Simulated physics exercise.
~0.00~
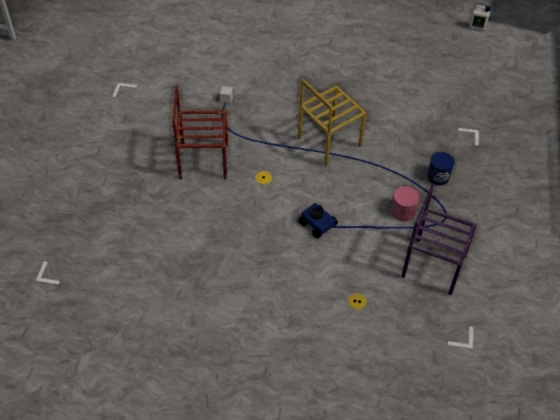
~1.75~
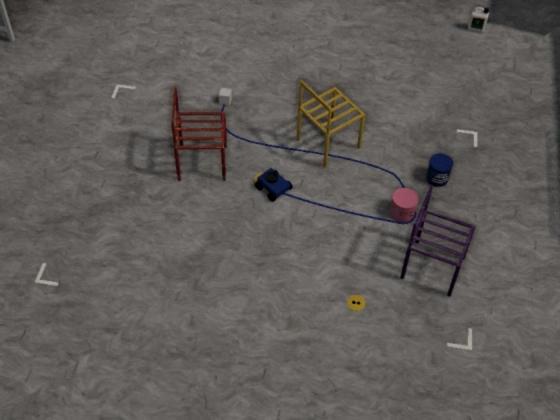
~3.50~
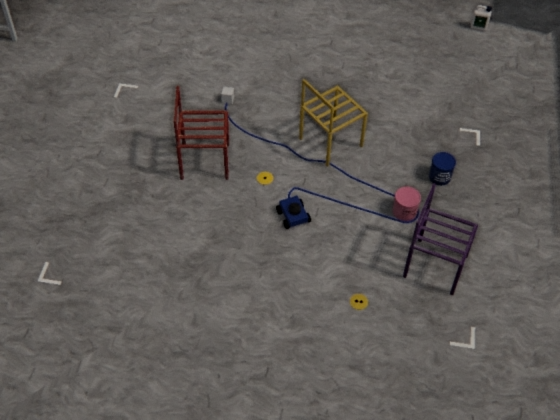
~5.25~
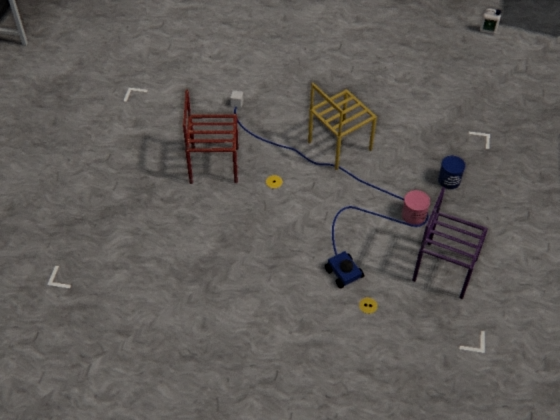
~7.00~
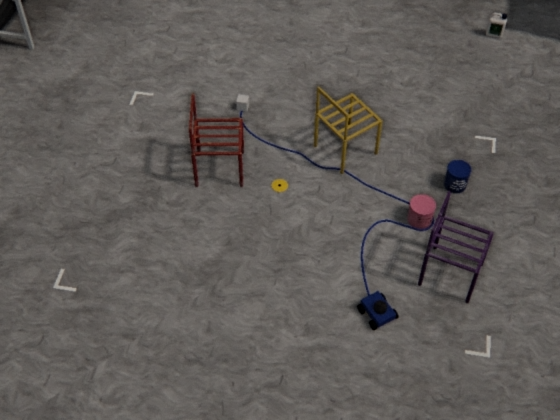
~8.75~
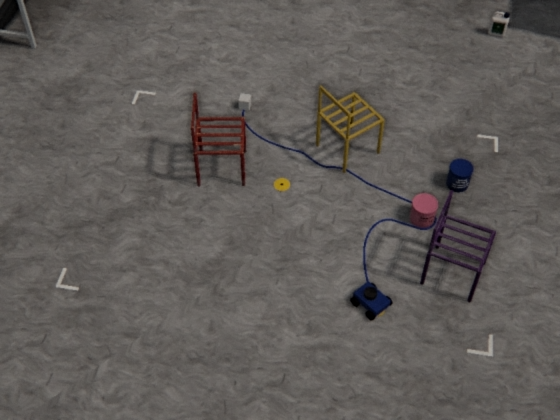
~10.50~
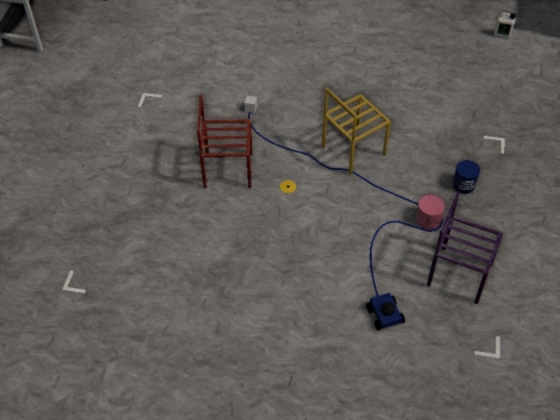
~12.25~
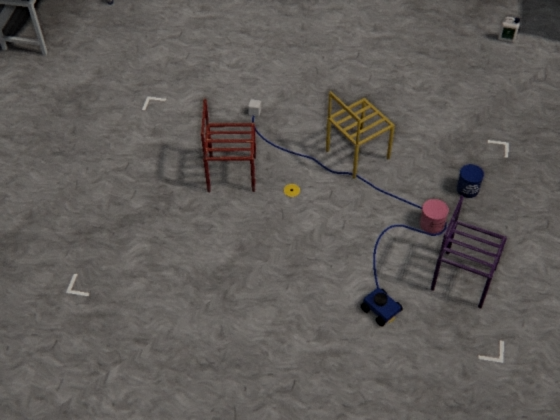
Small blue cart trailing a blue lead past chairs and a pink bucket, driving to two yellow marks in turn and stopping.
